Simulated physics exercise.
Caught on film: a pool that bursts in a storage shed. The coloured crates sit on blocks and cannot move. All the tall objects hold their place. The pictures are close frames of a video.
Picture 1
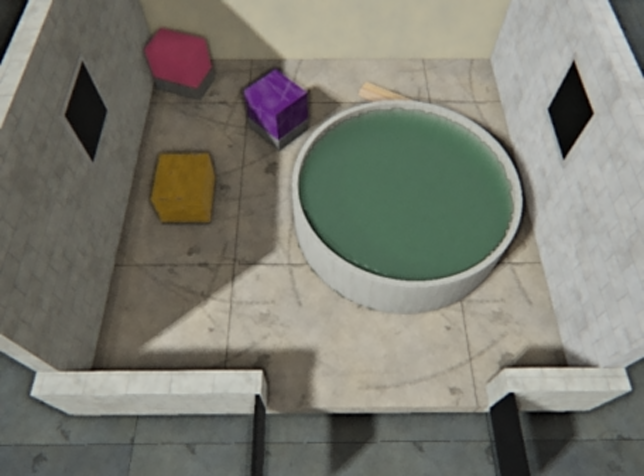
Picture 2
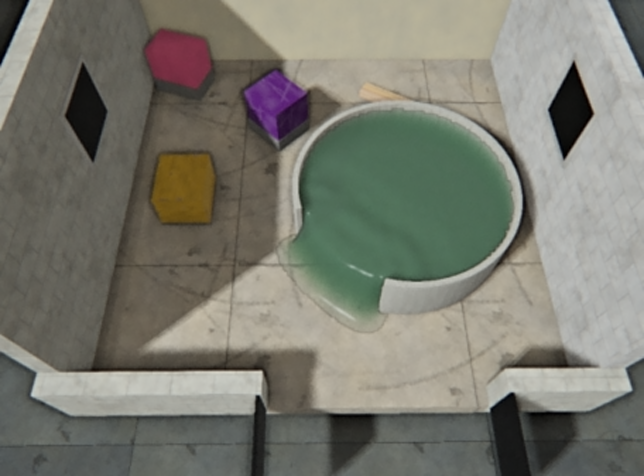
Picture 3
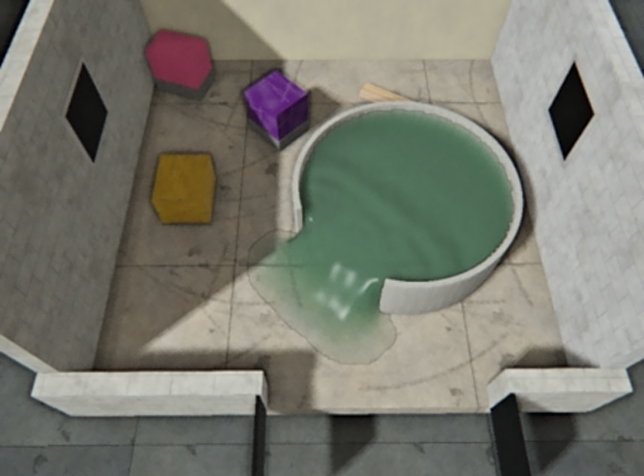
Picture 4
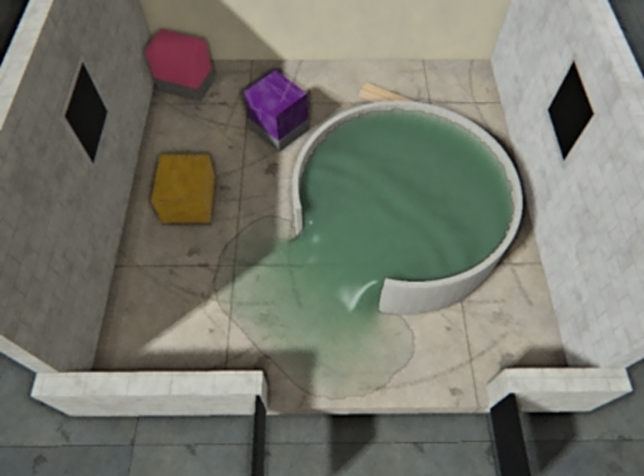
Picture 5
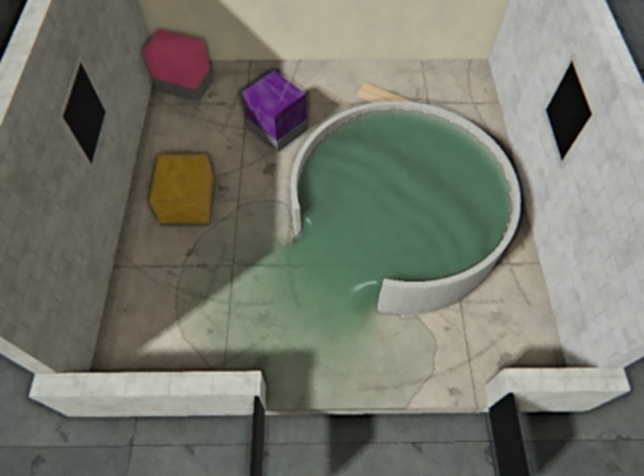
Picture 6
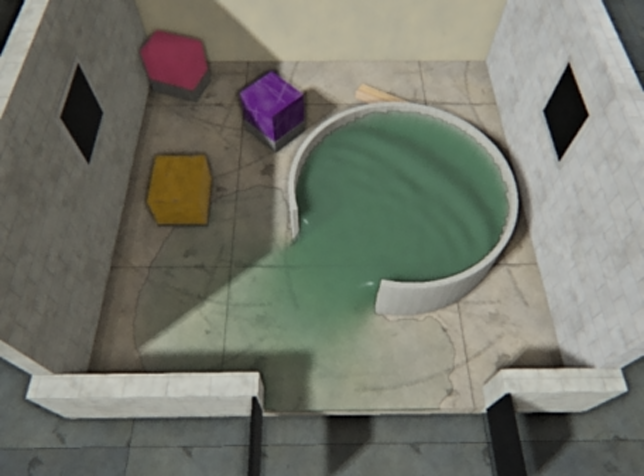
Green water sits still in a round white pool, then pours through a gap at the lower left of its wall and spreads across the tiled floor toward the front and left, while the coloured blocks stay in place.
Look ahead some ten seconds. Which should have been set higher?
In the end: The yellow crate is wetted; the pink crate is wetted; the purple crate escapes dry.
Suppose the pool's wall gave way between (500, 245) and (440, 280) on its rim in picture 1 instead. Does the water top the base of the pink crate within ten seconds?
Pink keeps dry.
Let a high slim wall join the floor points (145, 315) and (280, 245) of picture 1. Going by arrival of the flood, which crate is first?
The purple one.
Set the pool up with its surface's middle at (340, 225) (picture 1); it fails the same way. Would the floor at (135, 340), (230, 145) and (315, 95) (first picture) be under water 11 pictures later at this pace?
As listed: Wet, not flooded, clear.
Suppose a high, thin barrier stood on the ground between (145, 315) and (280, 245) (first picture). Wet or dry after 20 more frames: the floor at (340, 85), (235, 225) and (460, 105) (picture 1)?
In turn: Clear, covered, dry.
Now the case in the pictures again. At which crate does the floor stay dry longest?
Last comes the pink-painted one.
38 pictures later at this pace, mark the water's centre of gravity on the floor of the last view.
Around (293, 214).
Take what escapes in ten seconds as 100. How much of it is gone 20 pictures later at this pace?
About 45 per cent.
A moment on, water covers 30 % of the floor; the yellow crate water round its plinth, the pink crate not reached, the purple crate not reached.
Next, water covers 30 % of the floor; the yellow crate water round its plinth, the pink crate not reached, the purple crate water round its plinth.
Then, water covers 45 % of the floor; the yellow crate water round its plinth, the pink crate water round its plinth, the purple crate water round its plinth.
Later, water covers 75 % of the floor; the yellow crate water round its plinth, the pink crate water round its plinth, the purple crate water round its plinth.
In the end, water covers 95 % of the floor; the yellow crate was topped, the pink crate was topped, the purple crate stayed above the water.
